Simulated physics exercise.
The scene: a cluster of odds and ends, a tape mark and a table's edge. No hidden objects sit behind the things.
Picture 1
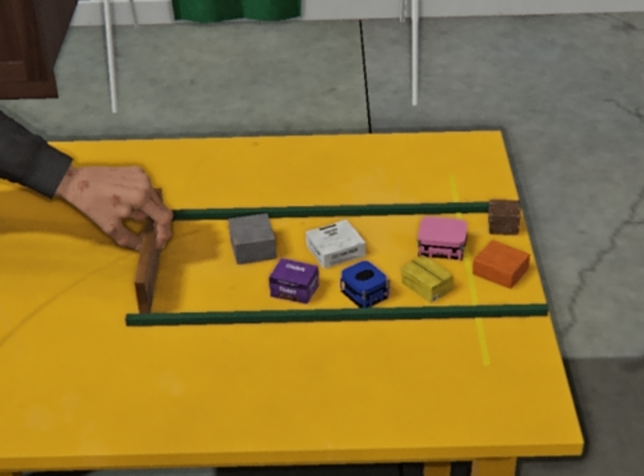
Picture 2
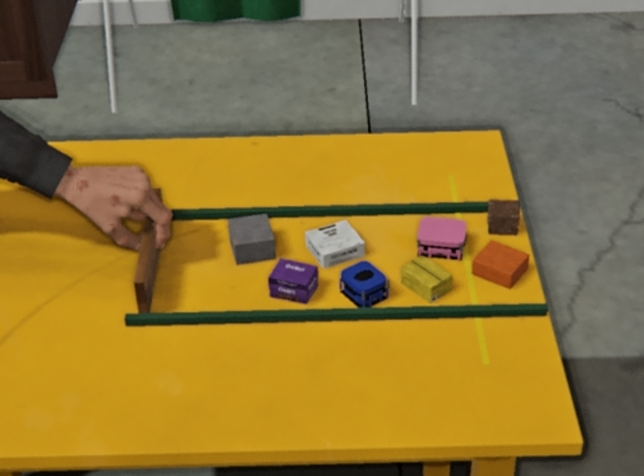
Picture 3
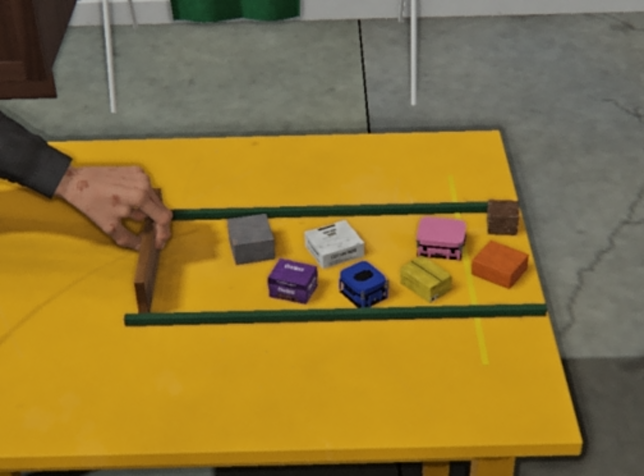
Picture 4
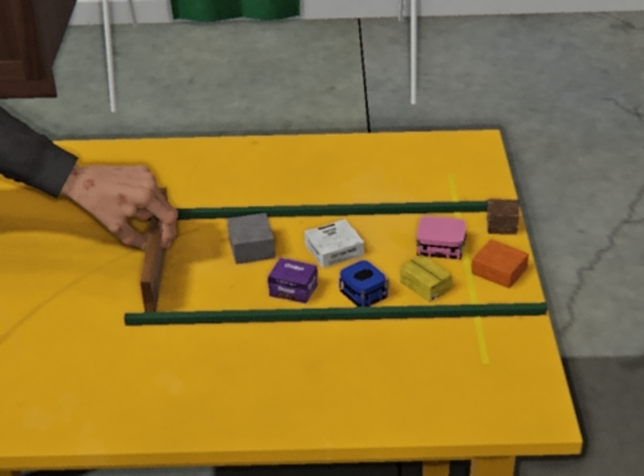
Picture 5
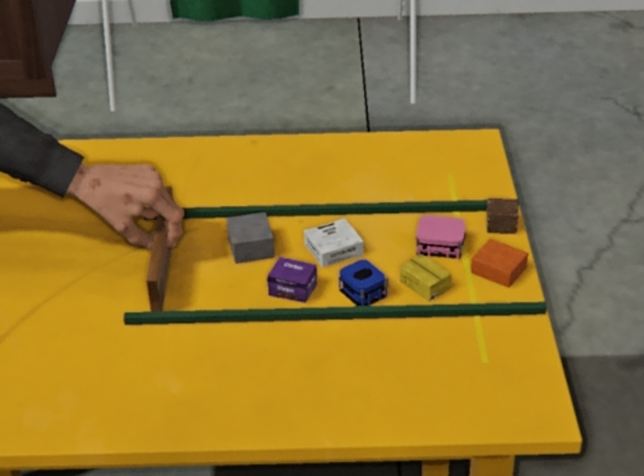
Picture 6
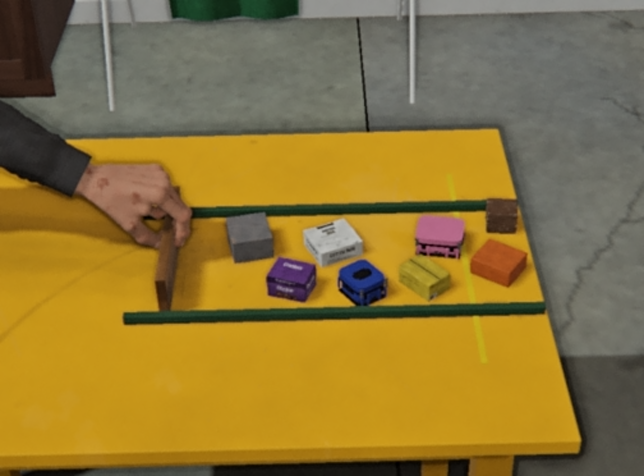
We see a hand holding a brown board upright between two green rails on a yellow table, first nearly still, then sliding it slightly right toward a cluster of small coloured boxes and blocks, which stay in place.
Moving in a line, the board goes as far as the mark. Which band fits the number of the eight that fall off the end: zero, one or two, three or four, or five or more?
The band is three or four.
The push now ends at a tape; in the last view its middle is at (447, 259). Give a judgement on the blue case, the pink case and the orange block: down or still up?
The blue case keeps its place, the pink case slips off and the orange block slips off.
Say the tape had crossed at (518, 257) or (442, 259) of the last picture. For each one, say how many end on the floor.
8, then 3.
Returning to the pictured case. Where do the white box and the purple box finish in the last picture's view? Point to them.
Answer: First (527, 240), after that (490, 270).
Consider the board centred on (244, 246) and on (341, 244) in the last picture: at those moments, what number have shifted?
Tally at point one: 1; at point two: 6.
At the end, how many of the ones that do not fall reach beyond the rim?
That would be 2.
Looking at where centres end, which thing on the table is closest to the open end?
The one is the white box.
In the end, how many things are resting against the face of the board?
I count 2 of them.
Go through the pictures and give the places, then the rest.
The first picture shows brown block (504, 217); orange block (501, 264); pink case (442, 239); board (151, 250); tape (467, 260).
The second picture shows orange block (501, 264); board (150, 250).
The third picture shows pink case (441, 239); grey block (251, 239).
The fourth picture shows brown block (503, 217); blue case (363, 284).
The fifth picture shows orange block (499, 263); yellow box (425, 277).
The sixth picture shows brown block (501, 216); orange block (499, 263); pink case (440, 238); board (170, 248); tape (465, 258).
Soon after, none off yet; brown block at rest near (501, 216); orange block at rest near (499, 263); pink case at rest near (440, 238).
After that, none off yet; brown block at rest near (501, 216); orange block at rest near (499, 263); pink case moving near (447, 236).
And then, none off yet; brown block on its side near (543, 244); orange block displaced about its own width near (533, 262); pink case displaced well along near (519, 232).
In the end, the number that fall off is three or four; gone, yellow box, pink case, orange block and brown block.
